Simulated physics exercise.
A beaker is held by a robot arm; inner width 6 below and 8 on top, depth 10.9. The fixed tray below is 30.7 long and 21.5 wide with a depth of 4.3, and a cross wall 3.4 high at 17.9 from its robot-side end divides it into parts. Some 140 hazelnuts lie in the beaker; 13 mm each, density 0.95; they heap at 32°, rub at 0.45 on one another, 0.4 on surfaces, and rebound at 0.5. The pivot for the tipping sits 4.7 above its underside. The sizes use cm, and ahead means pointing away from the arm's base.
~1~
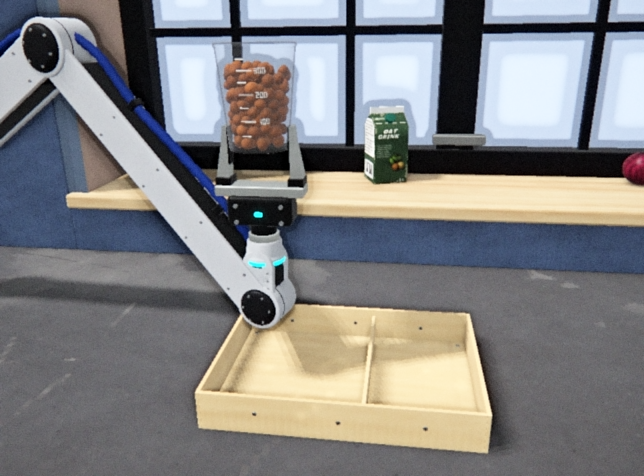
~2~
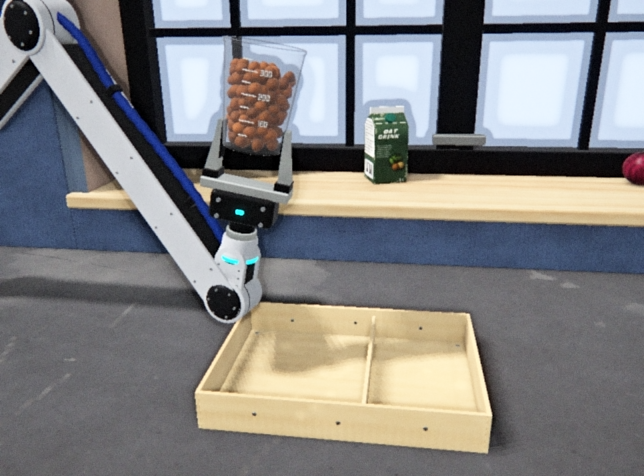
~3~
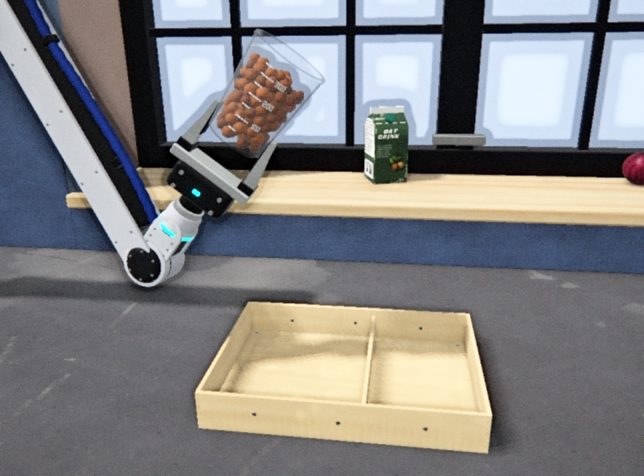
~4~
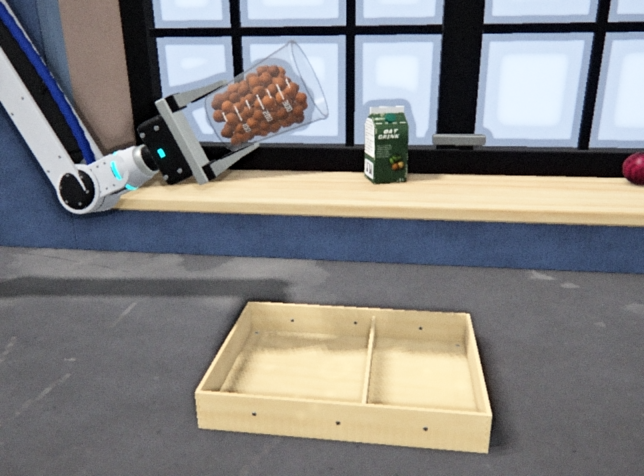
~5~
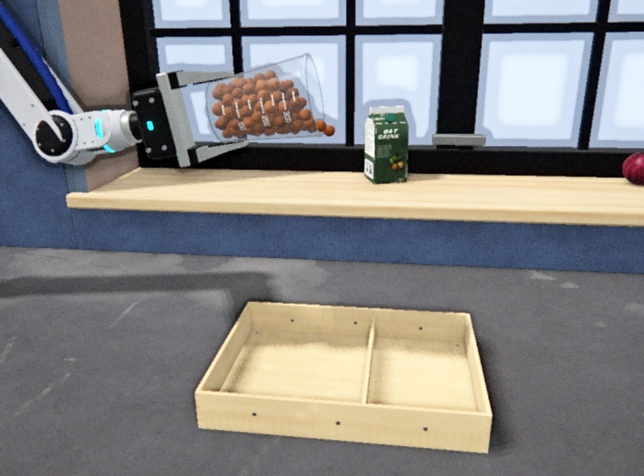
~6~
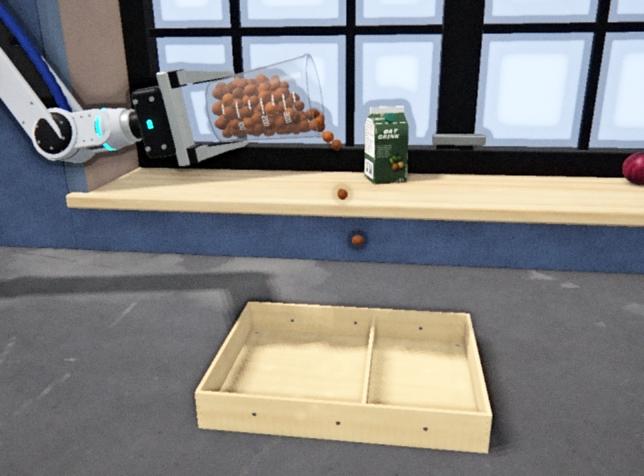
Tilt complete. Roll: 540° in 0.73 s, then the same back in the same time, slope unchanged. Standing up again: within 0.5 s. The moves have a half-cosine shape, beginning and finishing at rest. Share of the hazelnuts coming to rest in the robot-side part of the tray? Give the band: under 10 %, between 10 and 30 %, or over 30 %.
The share is between 10 and 30 %.
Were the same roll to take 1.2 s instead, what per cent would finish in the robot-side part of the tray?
About 30 %.
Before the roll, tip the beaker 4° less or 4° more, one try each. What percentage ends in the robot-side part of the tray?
Roughly 15 and 30 per cent.
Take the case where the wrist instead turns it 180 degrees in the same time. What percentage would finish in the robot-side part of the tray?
It would be near 20 per cent.
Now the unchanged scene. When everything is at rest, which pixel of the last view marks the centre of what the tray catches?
The centre sits around (390, 379).
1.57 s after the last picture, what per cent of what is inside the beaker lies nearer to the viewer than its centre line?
Estimated share: About 70 %.
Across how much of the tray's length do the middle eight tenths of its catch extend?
About 22 cm.
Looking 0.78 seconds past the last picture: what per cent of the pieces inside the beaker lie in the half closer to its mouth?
Close to 40 per cent sits in the mouth half.
Then, 0.78 s on, tipped 81°, highest piece 36 above the table; 100 in the beaker, 15 in the far-side part, 11 in the robot-side part, 1 on the table or floor, 11 in flight or on a rim.
Then, 1.57 s on, tipped 72°, highest piece 35 above the table; 71 in the beaker, 37 in the far-side part, 25 in the robot-side part, 1 on the table or floor, 4 in flight or on a rim.
Then, 2.16 s on, upright, highest piece 36 above the table; 71 in the beaker, 37 in the far-side part, 29 in the robot-side part, 1 on the table or floor.
Then, 2.86 s on, upright, highest piece 36 above the table; 71 in the beaker, 37 in the far-side part, 29 in the robot-side part, 1 on the table or floor.
In the end, 71 in the beaker, 37 in the far-side part, 29 in the robot-side part, 1 on the table or floor. That is 21 % in the robot-side part of the tray.
